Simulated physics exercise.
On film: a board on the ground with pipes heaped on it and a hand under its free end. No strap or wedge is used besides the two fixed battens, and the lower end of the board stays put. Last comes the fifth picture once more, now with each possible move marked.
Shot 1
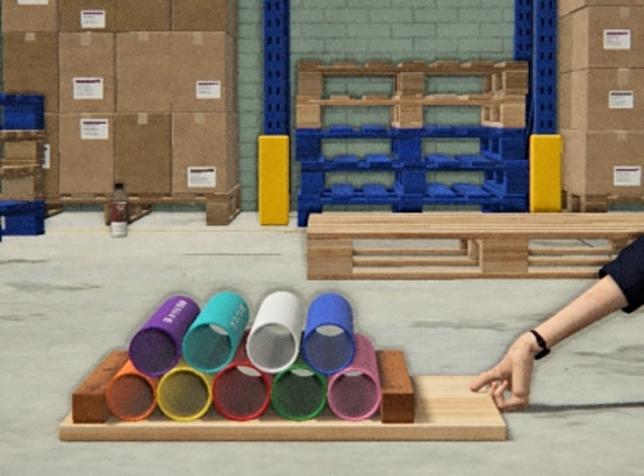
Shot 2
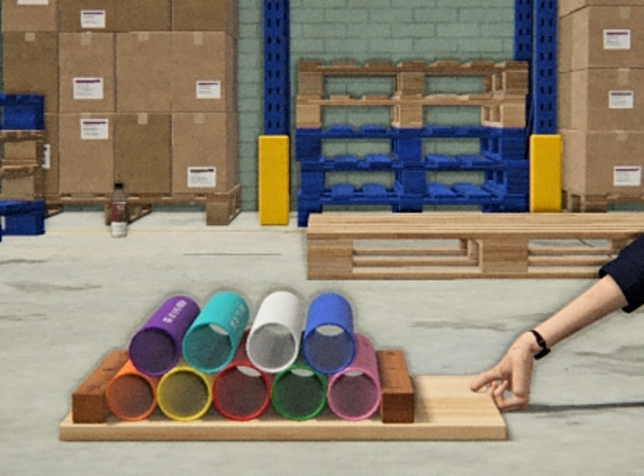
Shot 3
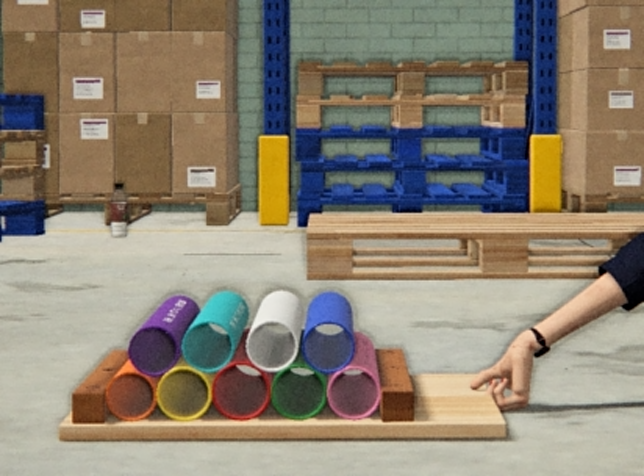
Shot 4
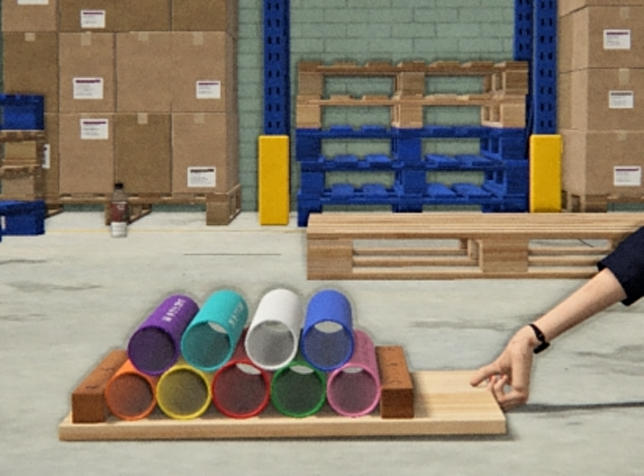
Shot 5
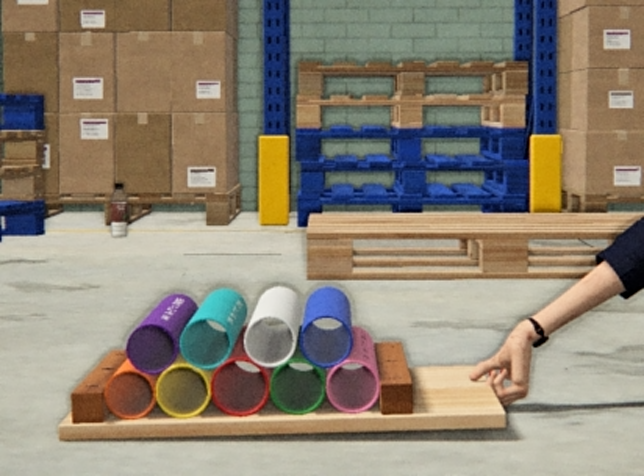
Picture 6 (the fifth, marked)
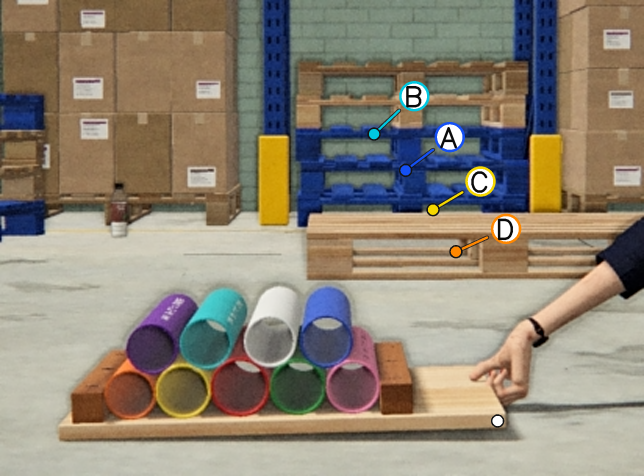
Colorful pipes sat stacked in two rows between brick-like blocks on a wooden board in a warehouse, and a hand reaching in from the right slightly raised the board's free end.
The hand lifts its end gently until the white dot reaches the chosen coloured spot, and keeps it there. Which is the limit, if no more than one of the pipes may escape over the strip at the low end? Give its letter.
It can be raised to D.
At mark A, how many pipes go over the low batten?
It comes to four.
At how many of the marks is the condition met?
One of them.
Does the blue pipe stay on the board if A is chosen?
No.
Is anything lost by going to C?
Yes.
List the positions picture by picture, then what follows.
In the first frame, yellow pipe (185, 394); red pipe (242, 392); green pipe (299, 394).
In the second frame, green pipe (299, 394); pink pipe (354, 395).
In the third frame, board (287, 390); pink pipe (354, 394); white pipe (272, 346).
In the fourth frame, board (286, 389); orange pipe (131, 396); yellow pipe (184, 393).
In the fifth frame, board (286, 386); orange pipe (131, 394); yellow pipe (183, 391).
On the marked copy, A at (406, 171); B at (374, 134); C at (433, 210); D at (456, 252); the white dot at (498, 421).
With D. Early on, board at 16°.
Further on, board at 25°.
At the end, board at 25°, none over the low batten.
As for the rest, A four over the low batten (turquoise, purple, white, blue); B four over the low batten (turquoise, purple, white, blue); C two over the low batten (turquoise, purple).
